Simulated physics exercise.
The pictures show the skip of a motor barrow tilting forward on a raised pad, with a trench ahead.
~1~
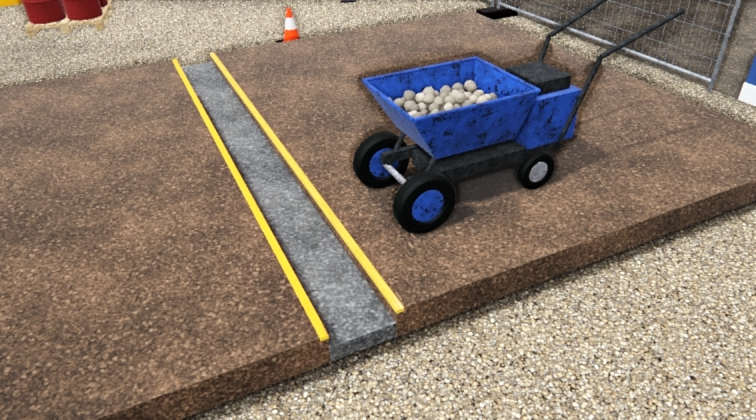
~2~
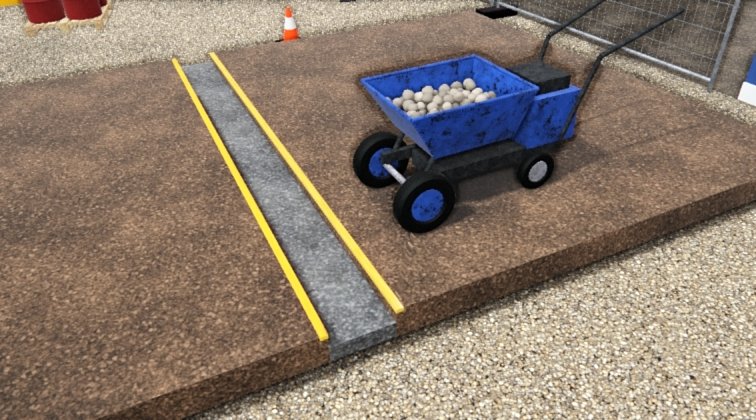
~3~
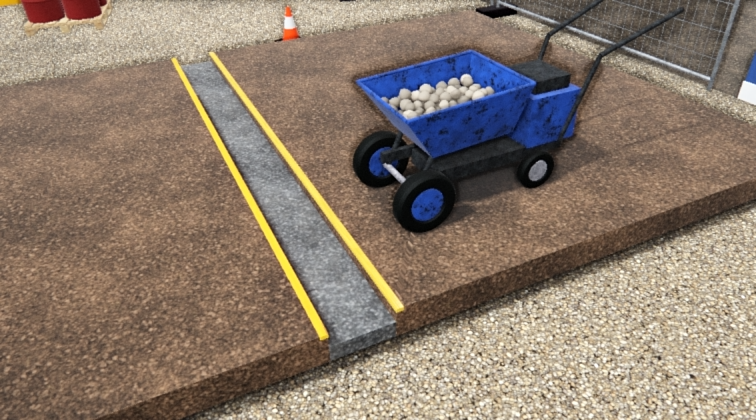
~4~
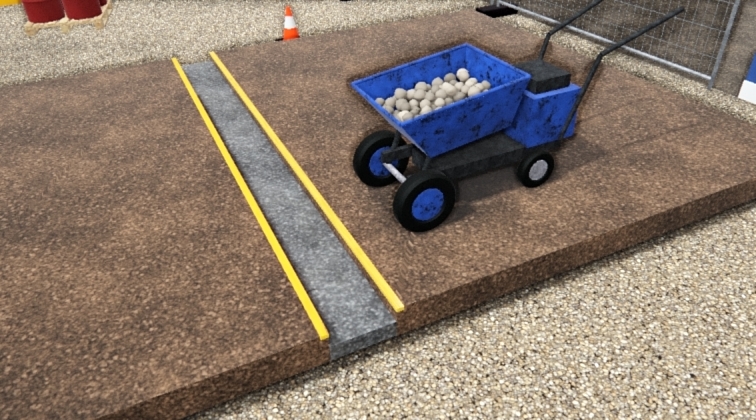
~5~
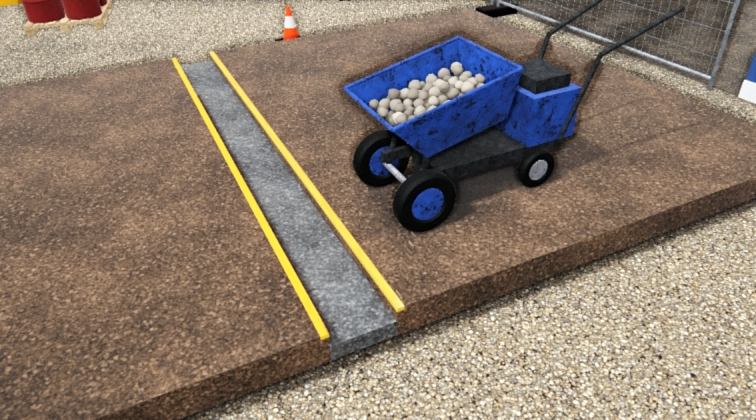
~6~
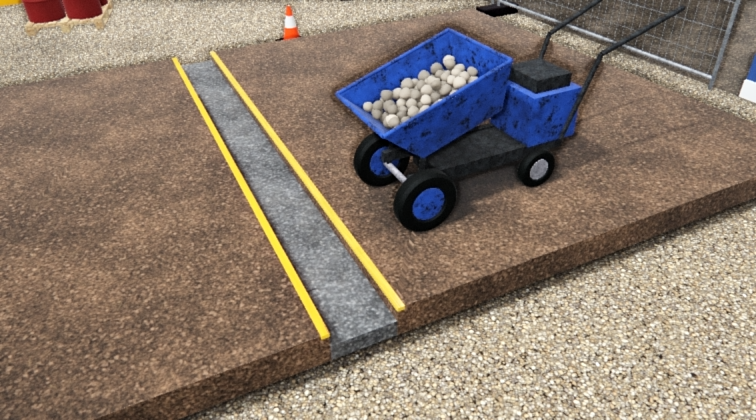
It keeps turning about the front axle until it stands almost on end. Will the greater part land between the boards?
In the trench: More than half.
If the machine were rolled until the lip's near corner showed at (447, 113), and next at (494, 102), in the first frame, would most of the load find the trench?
In turn: More than half; less than half.
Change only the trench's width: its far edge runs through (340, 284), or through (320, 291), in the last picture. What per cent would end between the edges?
About 20 and 50 per cent.
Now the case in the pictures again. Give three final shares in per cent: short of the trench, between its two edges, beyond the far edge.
About: Short 0, between 75, beyond 25 per cent.
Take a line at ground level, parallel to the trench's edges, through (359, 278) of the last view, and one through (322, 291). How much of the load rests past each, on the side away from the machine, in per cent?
Near 90 % and 40 %.
Soon after the last picture, skip tipped steeply; all in the skip.
A little later, skip tipped right over; most in the skip; a small part in or heaped over the trench; a small part falling.
Later still, skip tipped right over; a small part in the skip; about two thirds in or heaped over the trench; about a quarter beyond it.
At rest, skip tipped right over; most in or heaped over the trench; about a quarter beyond it.
